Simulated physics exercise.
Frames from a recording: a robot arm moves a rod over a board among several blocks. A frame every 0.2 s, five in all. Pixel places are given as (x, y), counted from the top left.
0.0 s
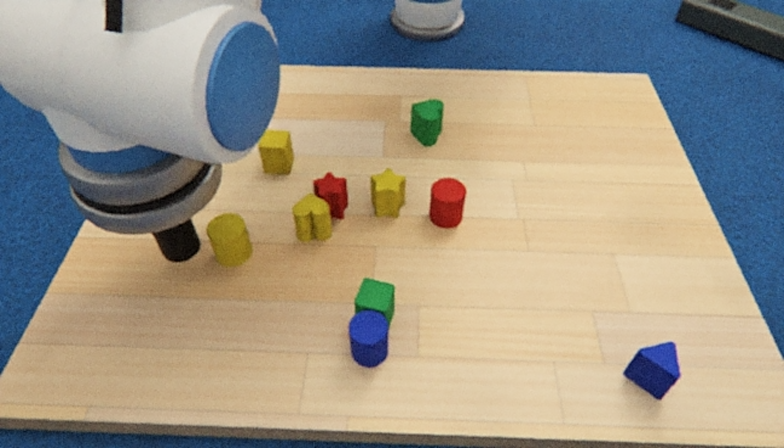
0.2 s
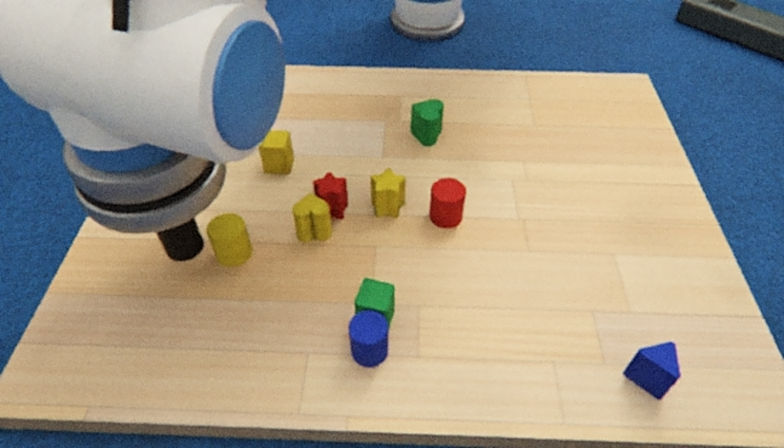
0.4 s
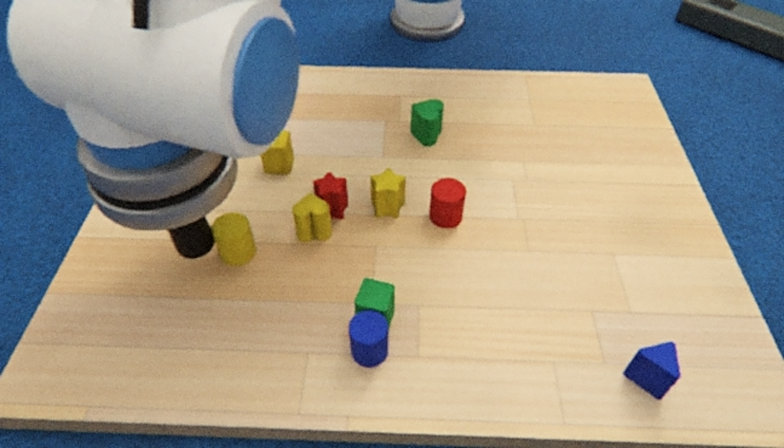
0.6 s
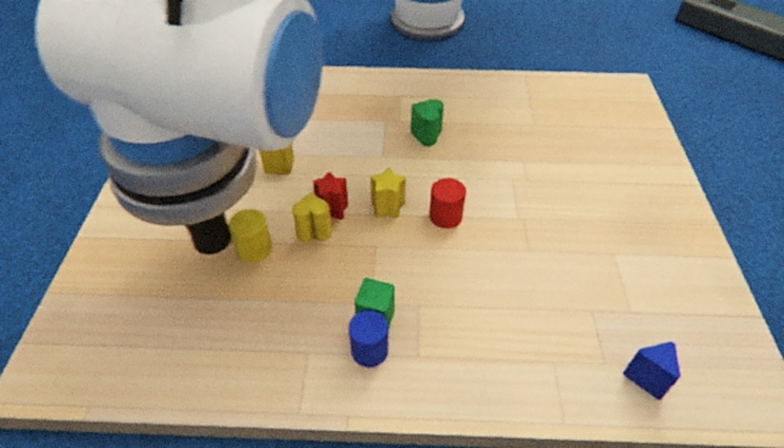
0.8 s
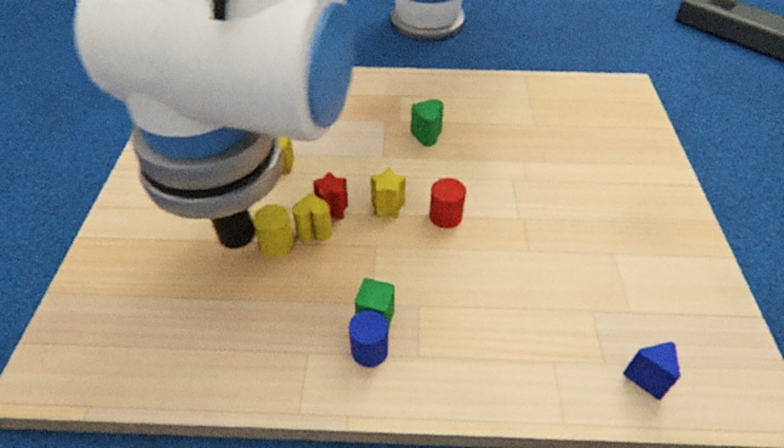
On a wooden board over blue carpet, a robot arm moves its black rod right, pushing a yellow cylinder toward nearby blocks.
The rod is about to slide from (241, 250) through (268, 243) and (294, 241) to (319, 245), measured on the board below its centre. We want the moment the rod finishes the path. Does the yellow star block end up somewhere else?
Final answer: No.
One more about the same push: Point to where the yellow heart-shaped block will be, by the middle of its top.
Its top face will be centred at roughly (355, 201).
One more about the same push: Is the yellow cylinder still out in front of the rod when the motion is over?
I expect so.
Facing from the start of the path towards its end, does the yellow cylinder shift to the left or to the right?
To the right.
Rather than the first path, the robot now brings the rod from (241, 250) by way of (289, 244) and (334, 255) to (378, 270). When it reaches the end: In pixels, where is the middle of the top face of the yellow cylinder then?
Around (410, 229).
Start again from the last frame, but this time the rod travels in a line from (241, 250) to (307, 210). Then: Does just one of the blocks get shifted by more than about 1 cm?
No, I don't think so.
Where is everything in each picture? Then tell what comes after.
Rod tip (182, 248); block tops, yellow cylinder (226, 226); yellow heart-shaped block (310, 205); red star block (330, 183); yellow star block (388, 180), in the first frame.
Rod (185, 247); blocks unchanged, in the second frame.
Rod (196, 245); yellow cylinder (230, 225), in the third frame.
Rod (213, 241); yellow cylinder (247, 222), in the fourth frame.
Rod (237, 235); yellow cylinder (271, 217); yellow heart-shaped block (310, 205); red star block (330, 183); yellow star block (388, 180), in the fifth frame.
On the path given first. Halfway along, rod (279, 227); yellow cylinder (313, 218); yellow heart-shaped block (340, 203), turned 75° anticlockwise.
At the end, rod (317, 231); yellow cylinder (352, 225); yellow heart-shaped block (355, 201), turned 110° anticlockwise; red star block (332, 182); yellow star block in place.
